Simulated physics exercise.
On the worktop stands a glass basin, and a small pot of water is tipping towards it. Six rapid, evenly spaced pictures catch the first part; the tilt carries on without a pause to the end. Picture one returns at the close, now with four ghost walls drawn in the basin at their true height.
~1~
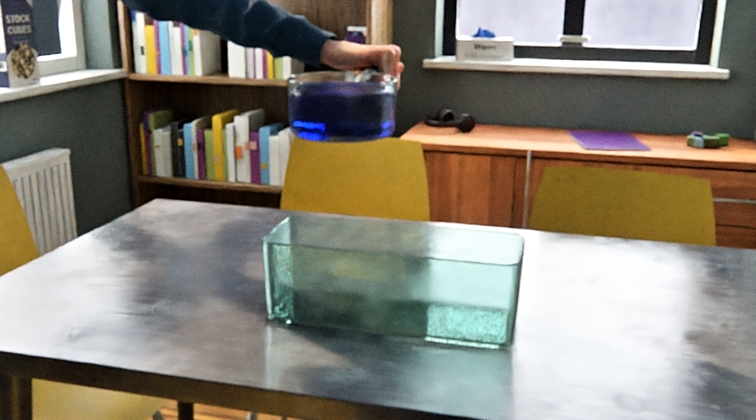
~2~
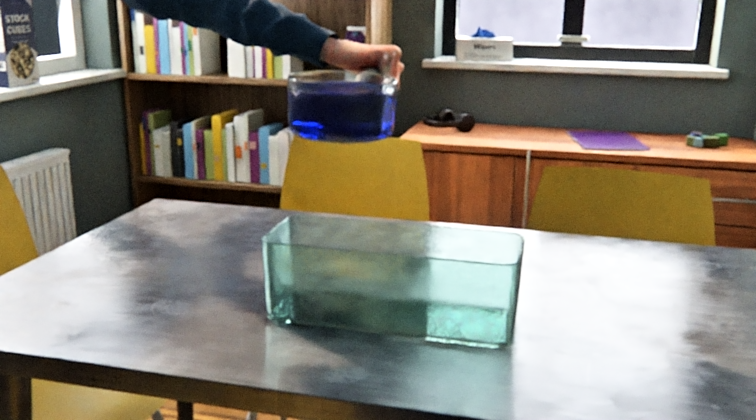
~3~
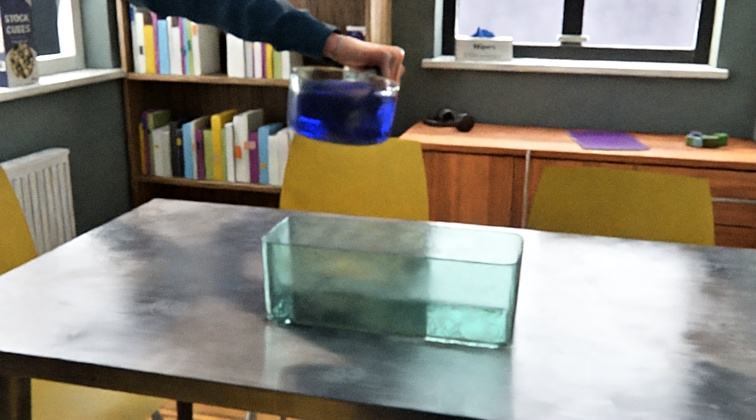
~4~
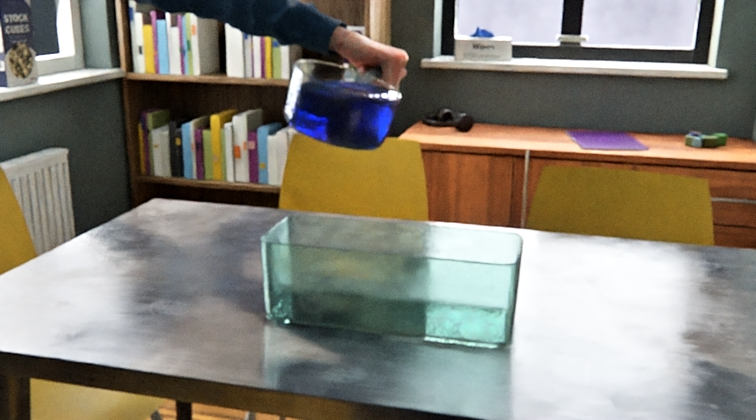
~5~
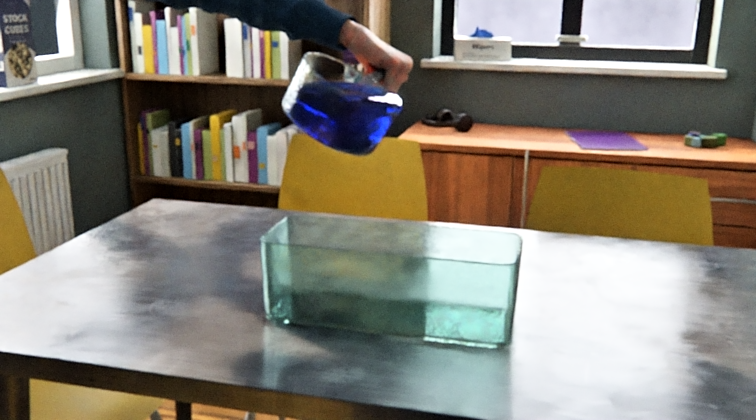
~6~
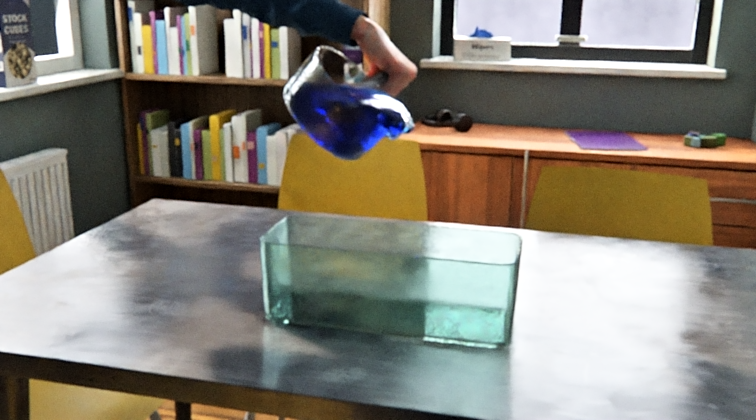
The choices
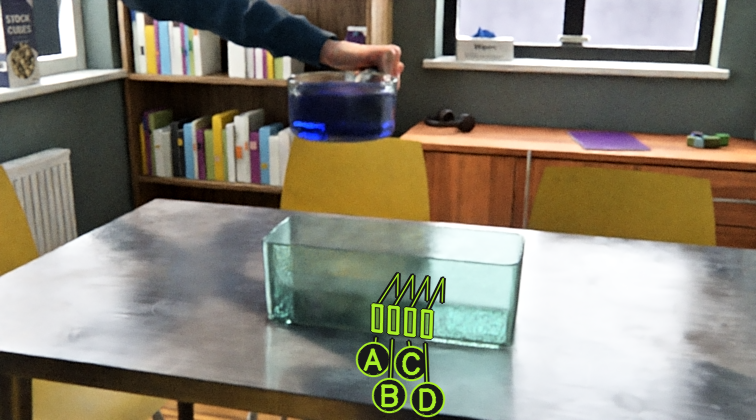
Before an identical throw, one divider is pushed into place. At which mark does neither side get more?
Choose C.
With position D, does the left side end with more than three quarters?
No, it does not.
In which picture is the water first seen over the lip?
In picture 5.
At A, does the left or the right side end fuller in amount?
More ends on the right.
On the marked copy, A at (376, 337); B at (392, 339); C at (408, 341); D at (425, 343).
If A is chosen, about 19 % ends left of the wall and 77 % right of it; 4 % is lost outside.
If B is chosen, about 37 % ends left of the wall and 60 % right of it; 4 % is lost outside.
If C is chosen, about 49 % ends left of the wall and 45 % right of it; 5 % is lost outside.
If D is chosen, about 61 % ends left of the wall and 35 % right of it; 5 % is lost outside.
